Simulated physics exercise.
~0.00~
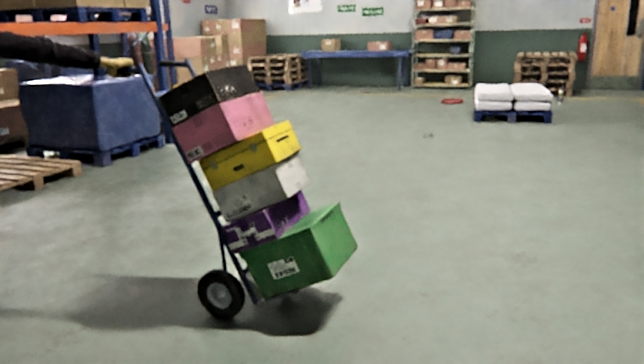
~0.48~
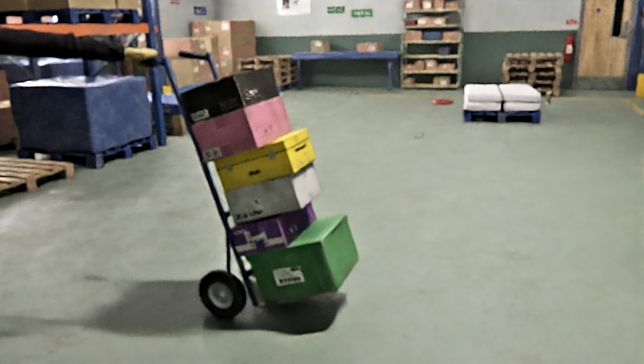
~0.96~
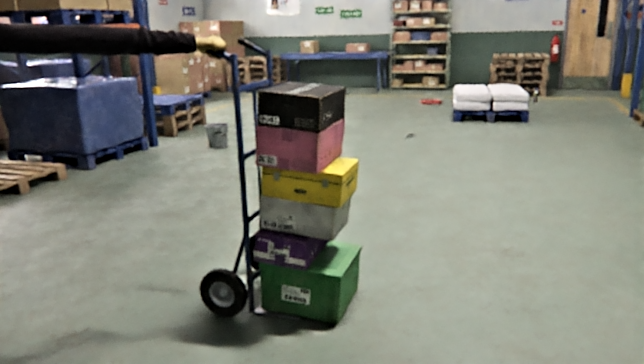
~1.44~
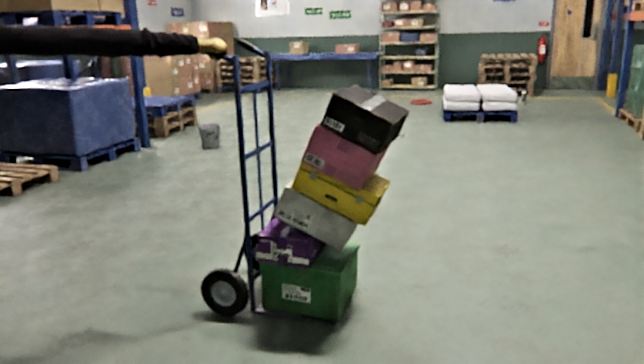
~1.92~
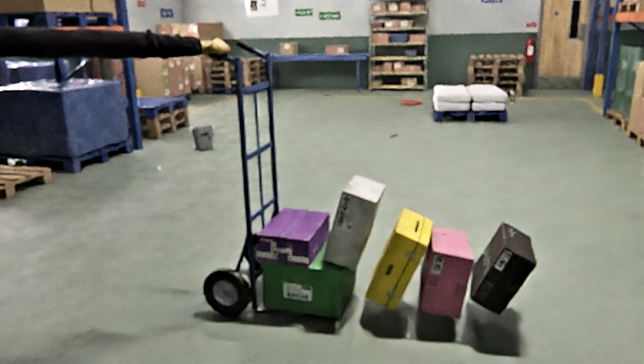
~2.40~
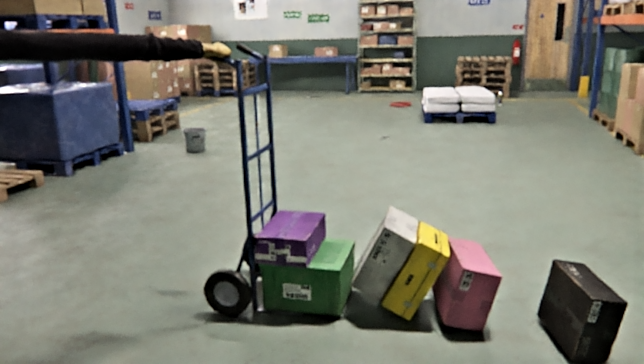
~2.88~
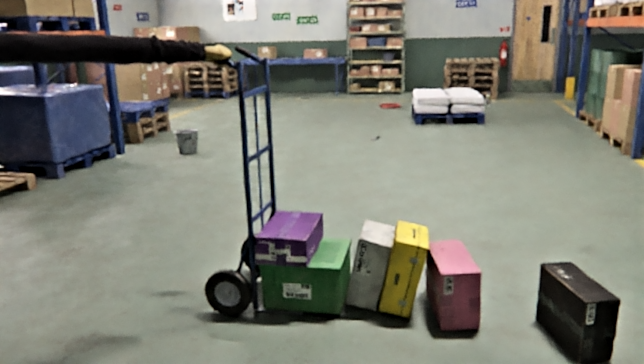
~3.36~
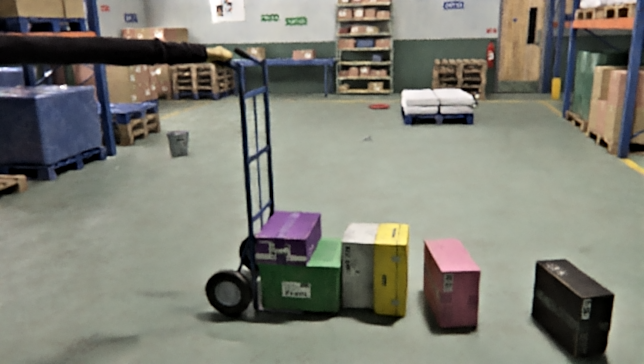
In a warehouse, a gloved hand swings a loaded hand truck upright and four boxes topple off.
